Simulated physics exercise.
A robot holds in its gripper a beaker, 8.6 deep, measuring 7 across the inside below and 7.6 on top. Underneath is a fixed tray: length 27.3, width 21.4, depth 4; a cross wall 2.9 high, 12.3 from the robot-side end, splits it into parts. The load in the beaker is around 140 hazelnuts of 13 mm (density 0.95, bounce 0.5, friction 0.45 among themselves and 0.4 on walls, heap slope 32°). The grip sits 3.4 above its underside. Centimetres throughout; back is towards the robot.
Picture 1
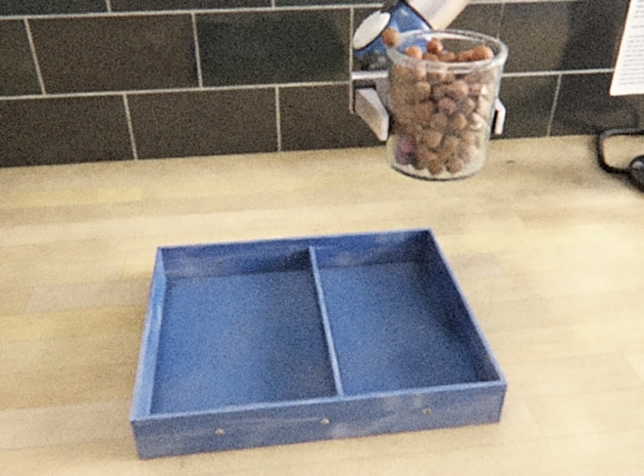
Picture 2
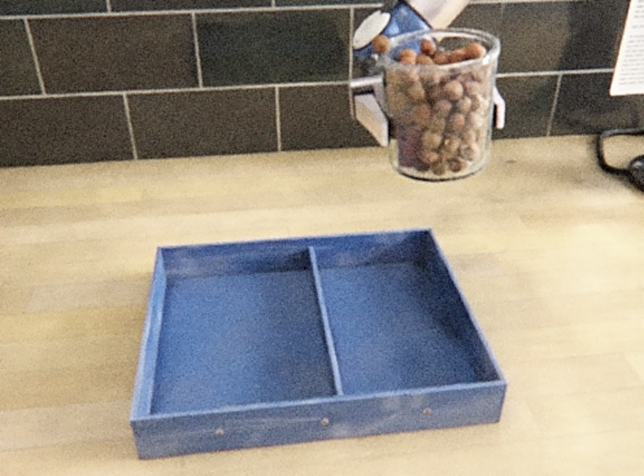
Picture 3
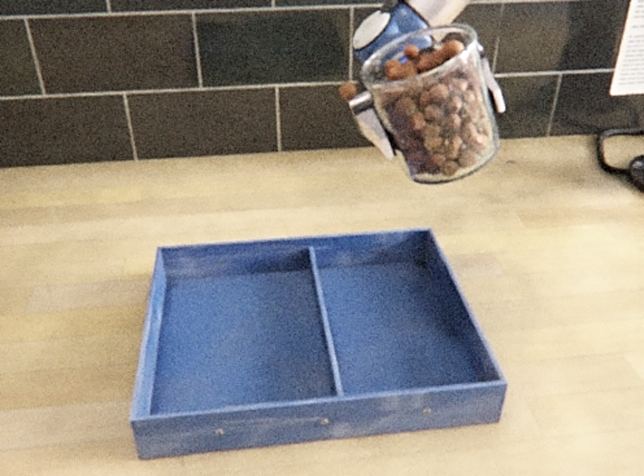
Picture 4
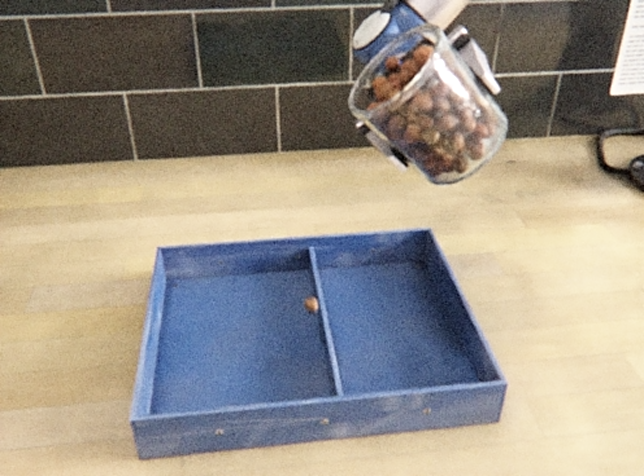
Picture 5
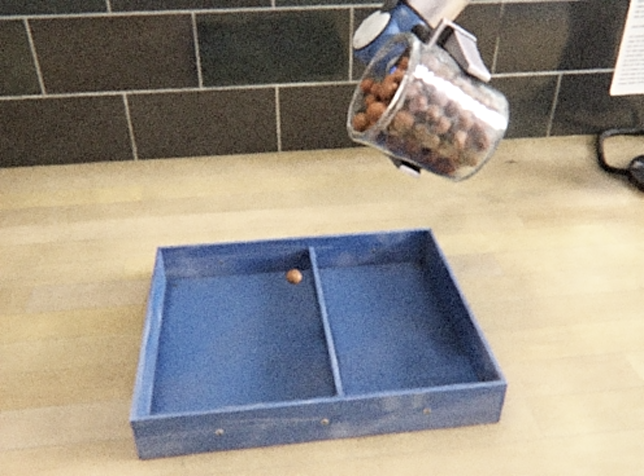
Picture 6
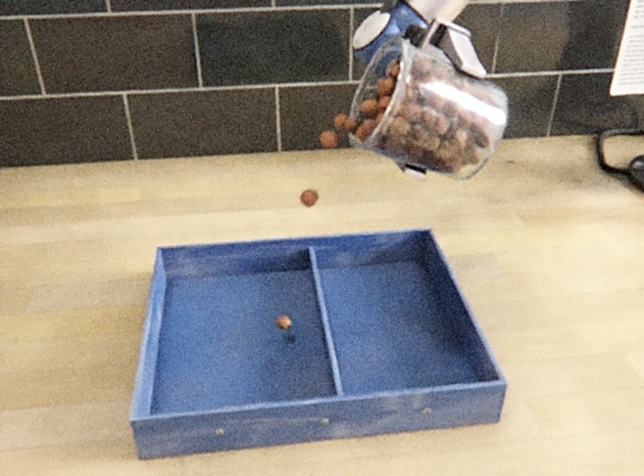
On a wooden counter, a robot gripper tilting a glass beaker of hazelnuts leftward, a few dropping toward a divided blue tray.
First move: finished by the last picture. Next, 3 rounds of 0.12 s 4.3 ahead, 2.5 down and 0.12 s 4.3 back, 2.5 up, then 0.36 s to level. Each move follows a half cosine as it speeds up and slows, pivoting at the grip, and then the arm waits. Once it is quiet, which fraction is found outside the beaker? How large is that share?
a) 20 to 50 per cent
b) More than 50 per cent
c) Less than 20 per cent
(a) 20 to 50 per cent.
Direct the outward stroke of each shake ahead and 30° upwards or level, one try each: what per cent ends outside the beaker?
80 and 65 %.
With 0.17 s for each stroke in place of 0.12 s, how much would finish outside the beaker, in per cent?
Roughly 15 in a hundred.
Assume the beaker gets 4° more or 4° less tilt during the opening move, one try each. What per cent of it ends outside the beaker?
I'd expect close to 45 and then 30 per cent.
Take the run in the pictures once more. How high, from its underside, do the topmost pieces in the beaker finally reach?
About 7.5 cm.
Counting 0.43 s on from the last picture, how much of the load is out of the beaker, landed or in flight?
By then near 25 % is out.
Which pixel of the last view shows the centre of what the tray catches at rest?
Around (261, 331).
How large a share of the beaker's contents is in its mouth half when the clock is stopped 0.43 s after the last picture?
Near 55 in a hundred.
Then, 0.43 s after the last picture, tilted 66° forward, highest piece 23 above the table; 110 in the beaker, 23 in the far-side part, 5 in the robot-side part, 7 in flight or on a rim.
Then, 0.86 s after the last picture, tilted 43° forward, highest piece 24 above the table; 92 in the beaker, 36 in the far-side part, 11 in the robot-side part, 2 on the table or floor, 4 in flight or on a rim.
Then, 1.28 s after the last picture, level, highest piece 26 above the table; 92 in the beaker, 39 in the far-side part, 12 in the robot-side part, 2 on the table or floor.
Then, 2.33 s after the last picture, level, highest piece 26 above the table; 92 in the beaker, 39 in the far-side part, 12 in the robot-side part, 2 on the table or floor.
Final count, 92 in the beaker, 39 in the far-side part, 12 in the robot-side part, 2 on the table or floor. That is 37 % outside the beaker.
